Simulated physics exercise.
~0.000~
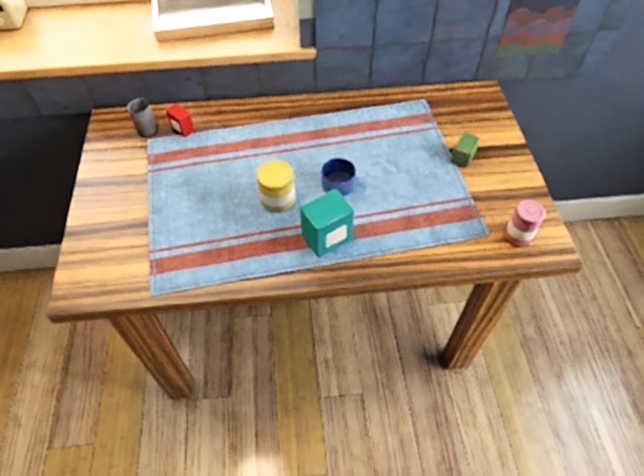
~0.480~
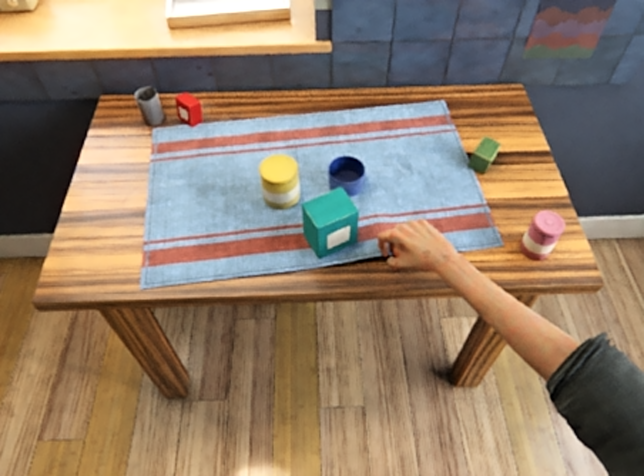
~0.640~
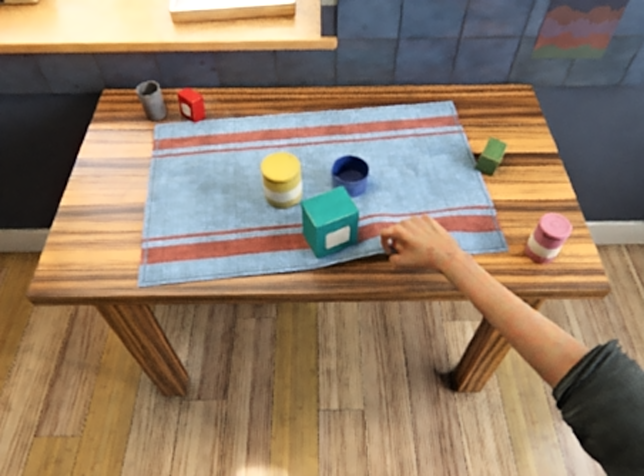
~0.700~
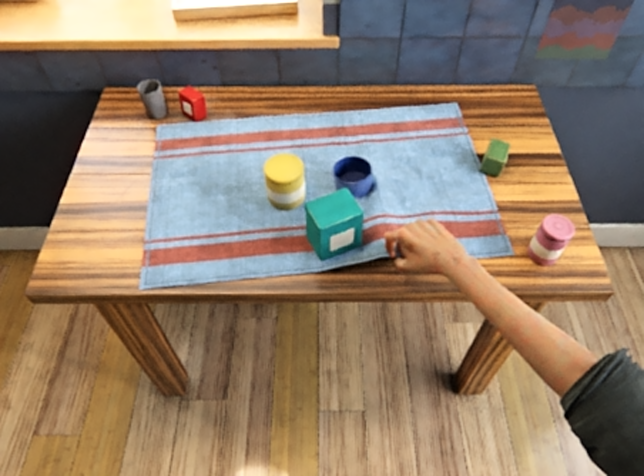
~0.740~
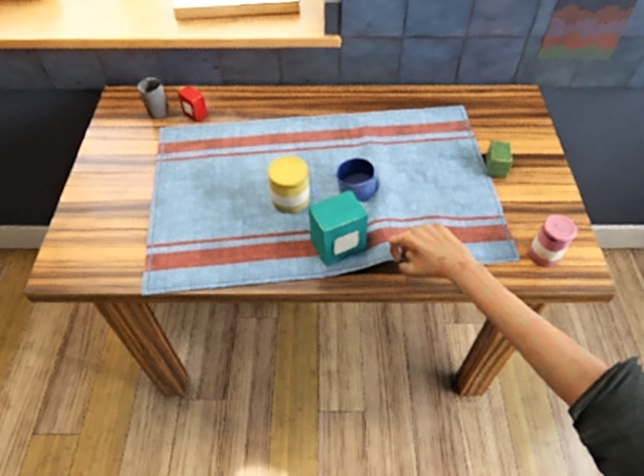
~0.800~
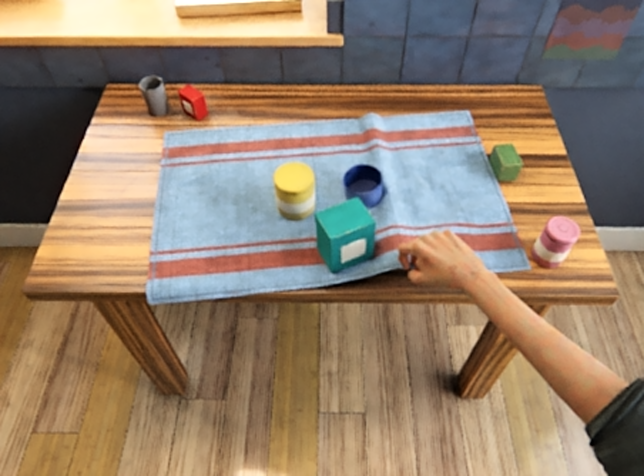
A hand grips the striped towel's front edge and drags it slightly forward and right.
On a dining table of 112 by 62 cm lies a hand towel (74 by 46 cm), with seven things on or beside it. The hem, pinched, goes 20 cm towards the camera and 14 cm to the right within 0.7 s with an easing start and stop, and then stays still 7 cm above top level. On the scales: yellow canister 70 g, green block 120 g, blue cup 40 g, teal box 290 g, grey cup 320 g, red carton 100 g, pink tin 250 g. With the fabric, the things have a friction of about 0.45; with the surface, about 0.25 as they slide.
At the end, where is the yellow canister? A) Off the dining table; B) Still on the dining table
Answer: A.
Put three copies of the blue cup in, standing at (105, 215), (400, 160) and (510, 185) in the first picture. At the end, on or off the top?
By position: On, on, on.
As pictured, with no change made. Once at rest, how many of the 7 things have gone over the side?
3.
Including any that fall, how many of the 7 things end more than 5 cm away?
The count is 3.
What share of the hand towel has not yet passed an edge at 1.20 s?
About 60 per cent.
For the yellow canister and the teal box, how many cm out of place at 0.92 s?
For the yellow canister it's around 10 cm, and for the teal box around 10 cm.
By 0.9 s, 90 % of the hand towel is still over the top; yellow canister 11 cm off its start, teal box 10 cm off its start, blue cup 10 cm off its start.
By 1.1 s, 75 % of the hand towel is still over the top; yellow canister 20 cm off its start, teal box 19 cm off its start, blue cup 17 cm off its start.
By 1.2 s, 60 % of the hand towel is still over the top; yellow canister 30 cm off its start at (369, 265), teal box on its side, 26 cm off its start at (403, 345), blue cup 23 cm off its start at (405, 252).
By 1.3 s, 45 % of the hand towel is still over the top; yellow canister 40 cm off its start, teal box over the edge, blue cup 29 cm off its start.
By 2.9 s, 30 % of the hand towel is still over the top; yellow canister over the edge, blue cup over the edge, teal box over the edge, green block 3 cm off its start at (513, 156).
